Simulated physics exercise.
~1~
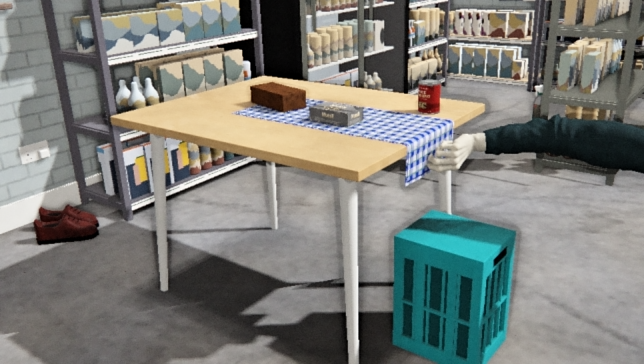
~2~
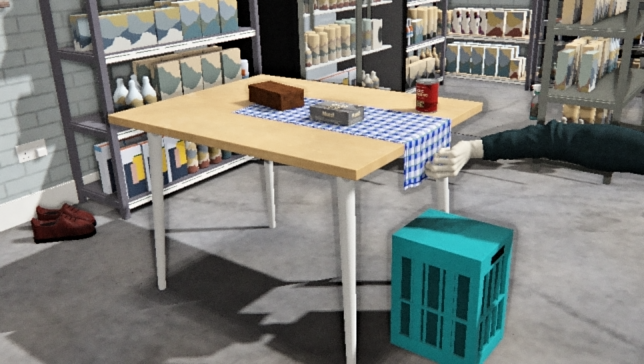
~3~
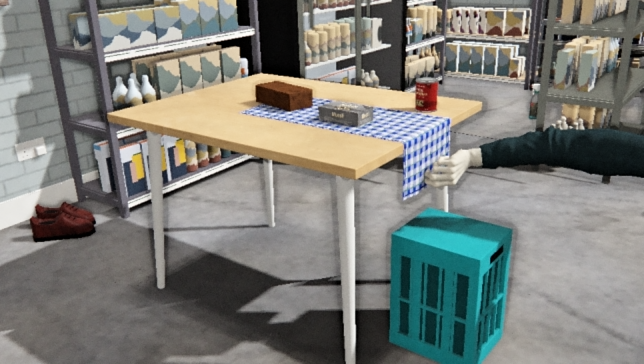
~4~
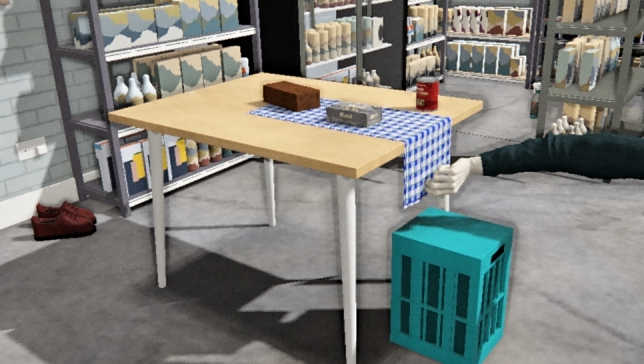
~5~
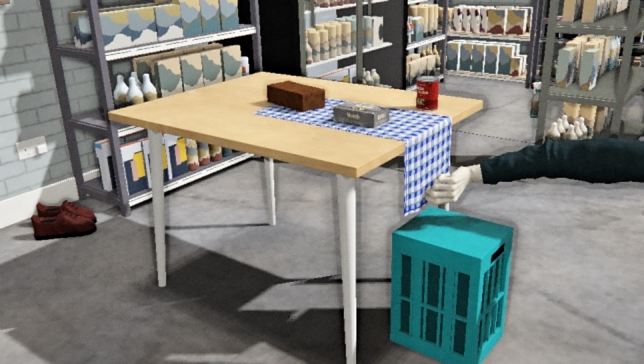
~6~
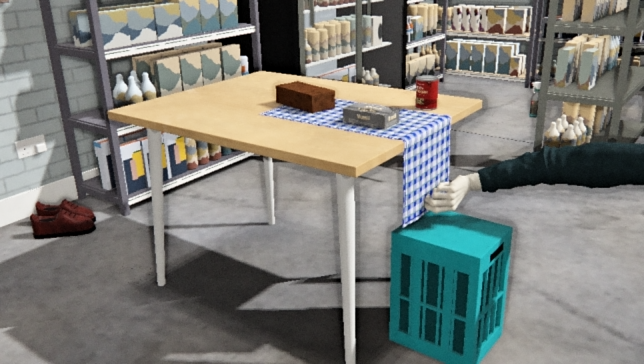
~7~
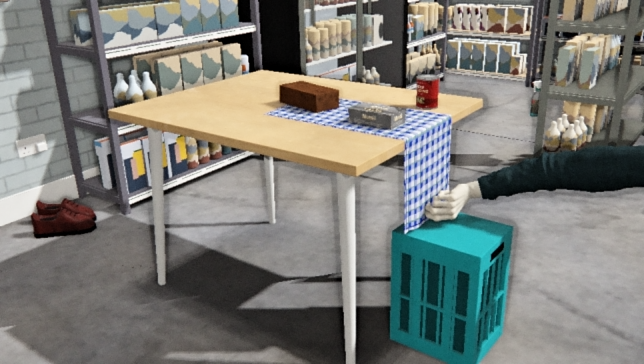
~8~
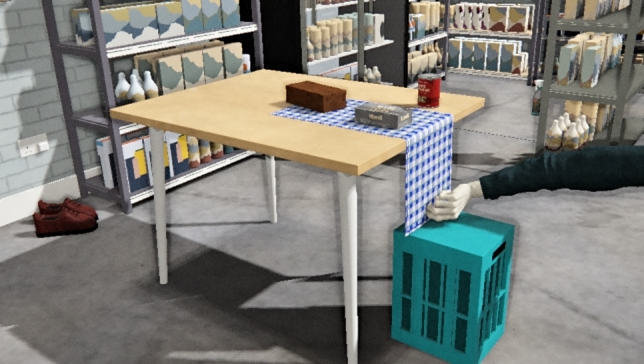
A gloved-looking pale hand slowly pulled a blue checked cloth down over the table's end until its hem reached the turquoise crate, carrying the brown brick and grey packet rightward while the red tin stayed put; everything remained on the table.
